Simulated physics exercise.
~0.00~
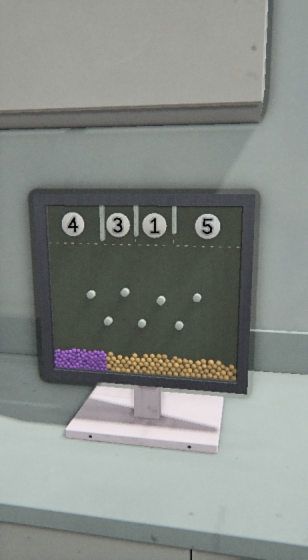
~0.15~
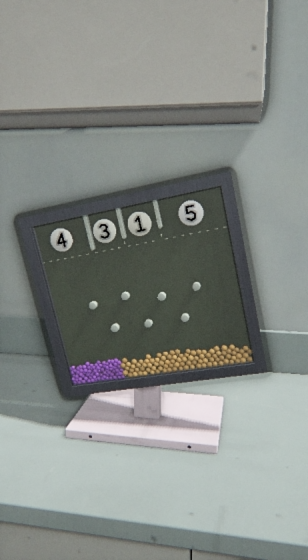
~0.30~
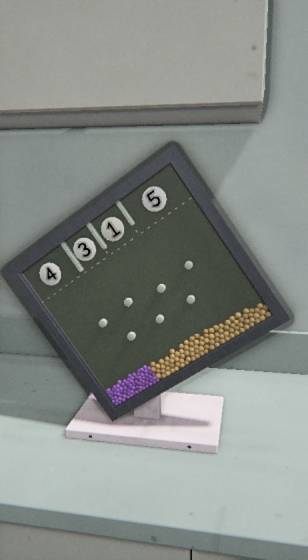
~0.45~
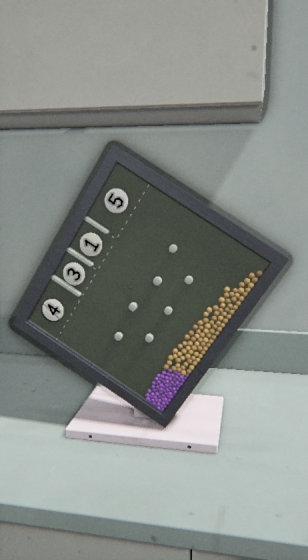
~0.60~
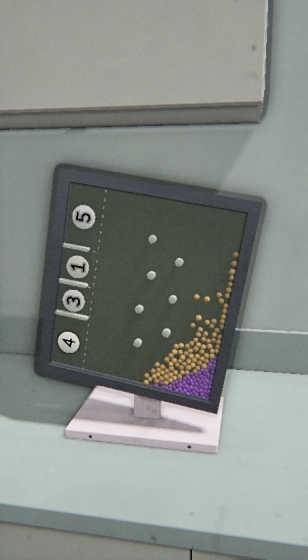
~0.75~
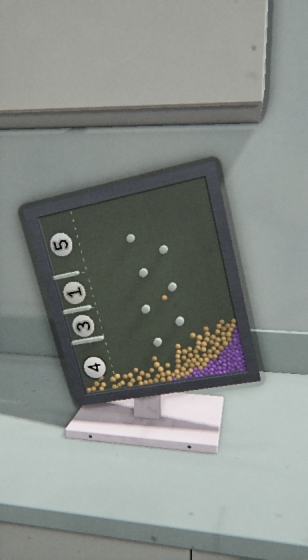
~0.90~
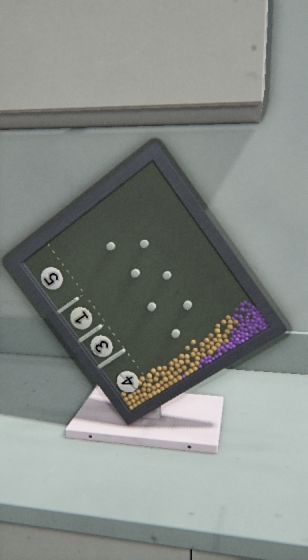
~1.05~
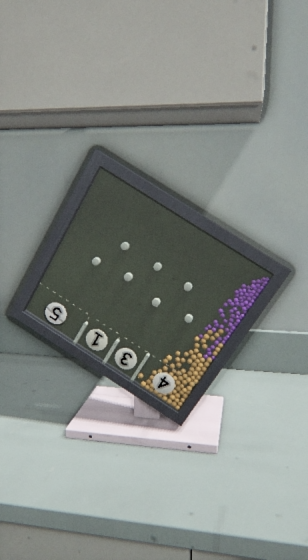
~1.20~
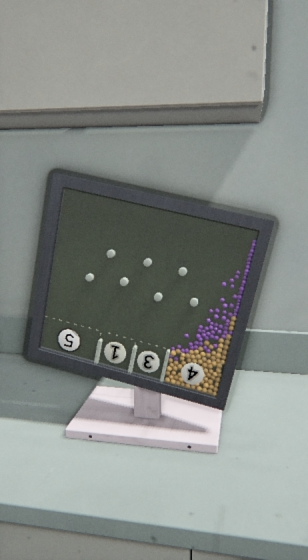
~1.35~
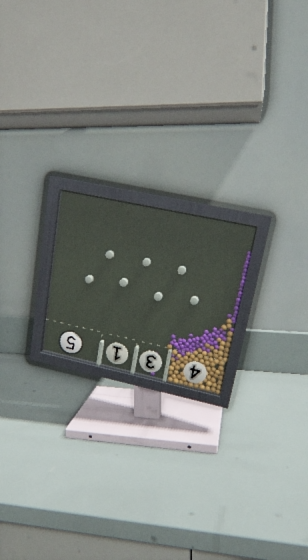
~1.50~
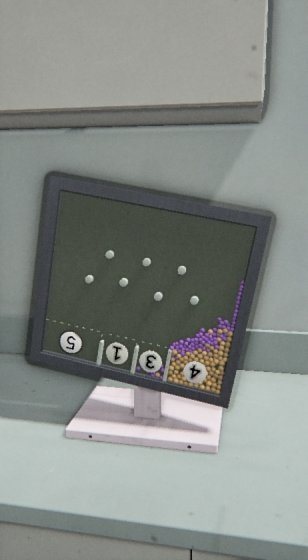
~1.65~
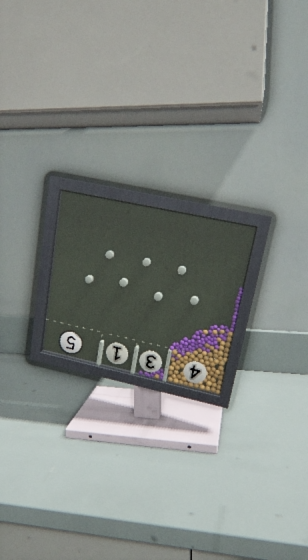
A flat, dark-framed box on a pale stand turns anticlockwise above a grey-green counter, seen from the front by a still camera. Purple beads lie at the lower left and tan ones beside them, beneath pale pegs and a row of numbered pockets along the top. As the box tips, the beads slide into the right-hand corner, then spread along the lower edge toward pocket four. The box stops nearly upside down, with tan beads packing pocket four, purple ones heaped above and up the right wall, and a few spilling into pocket three.
